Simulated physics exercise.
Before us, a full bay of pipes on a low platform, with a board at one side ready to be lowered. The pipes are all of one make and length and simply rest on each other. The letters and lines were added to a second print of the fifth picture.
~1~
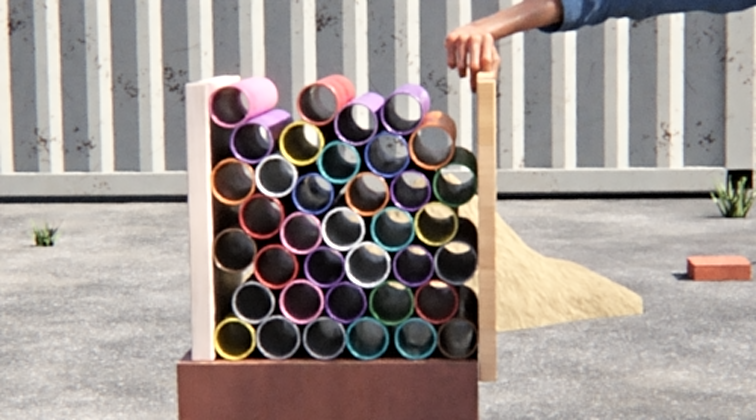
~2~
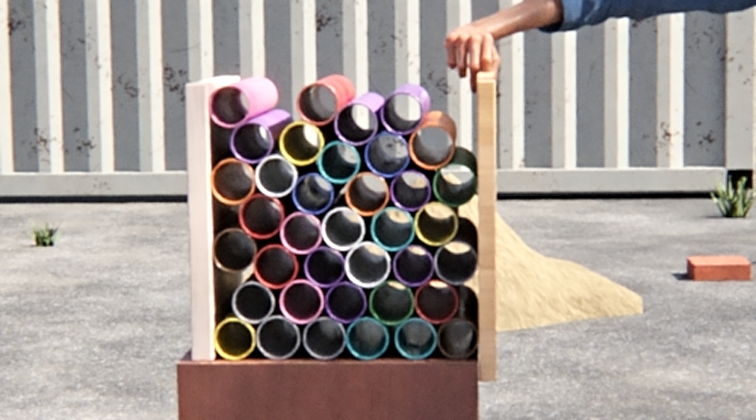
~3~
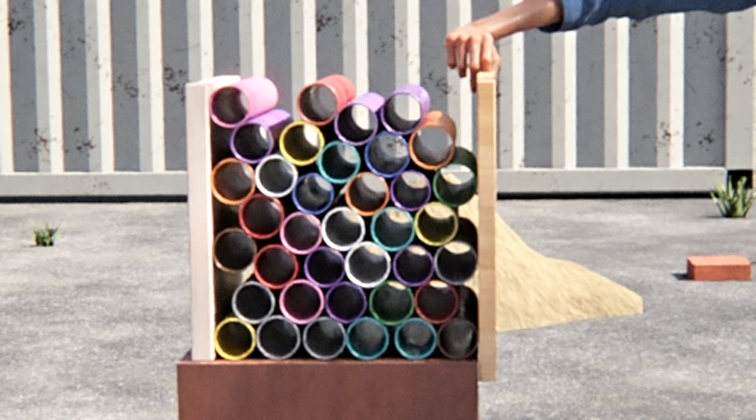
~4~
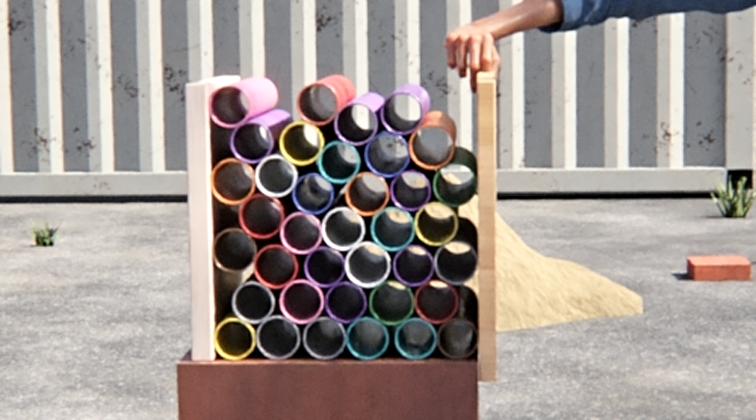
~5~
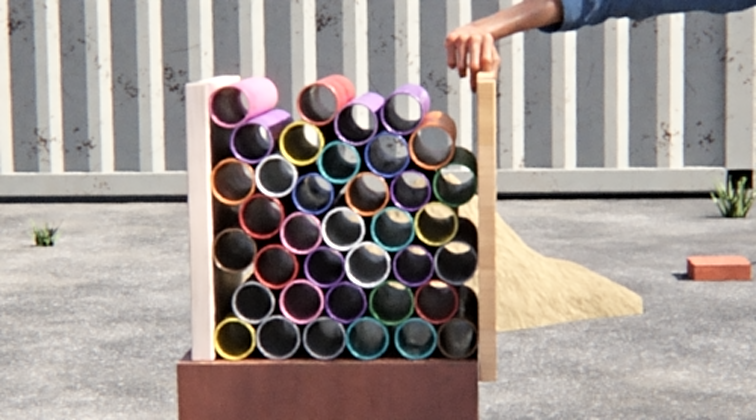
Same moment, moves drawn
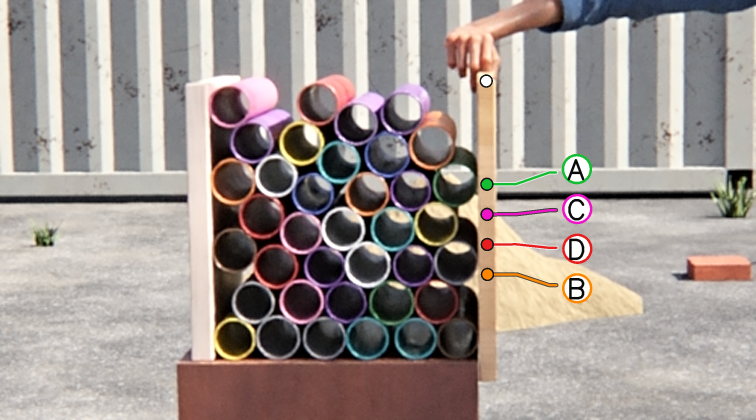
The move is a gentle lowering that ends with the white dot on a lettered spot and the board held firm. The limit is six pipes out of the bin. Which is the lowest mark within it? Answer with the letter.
B is the limit.
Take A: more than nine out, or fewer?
It loses fewer than nine.
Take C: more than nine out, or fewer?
At C, fewer than nine.
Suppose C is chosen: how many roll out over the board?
It comes to none.
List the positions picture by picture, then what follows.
The first picture shows an orange pipe (367, 194); an orange pipe (233, 181); a yellow pipe (301, 143).
The second picture shows a yellow pipe (301, 143); a pink pipe (230, 106).
The third picture shows side board (486, 215); a yellow pipe (235, 339).
The fourth picture shows a brown pipe (458, 339); a pink pipe (302, 302).
The fifth picture shows a white pipe (368, 265); an orange pipe (367, 194); an orange pipe (233, 181).
On the copy, A at (487, 184); B at (488, 275); C at (487, 214); D at (487, 245); the white dot at (486, 81).
On B. First, top of the board (477, 163).
Then, top of the board (478, 255).
Finally, top of the board (478, 274), three out over the board.
By contrast, A none out over the board; C none out over the board; D three out over the board.
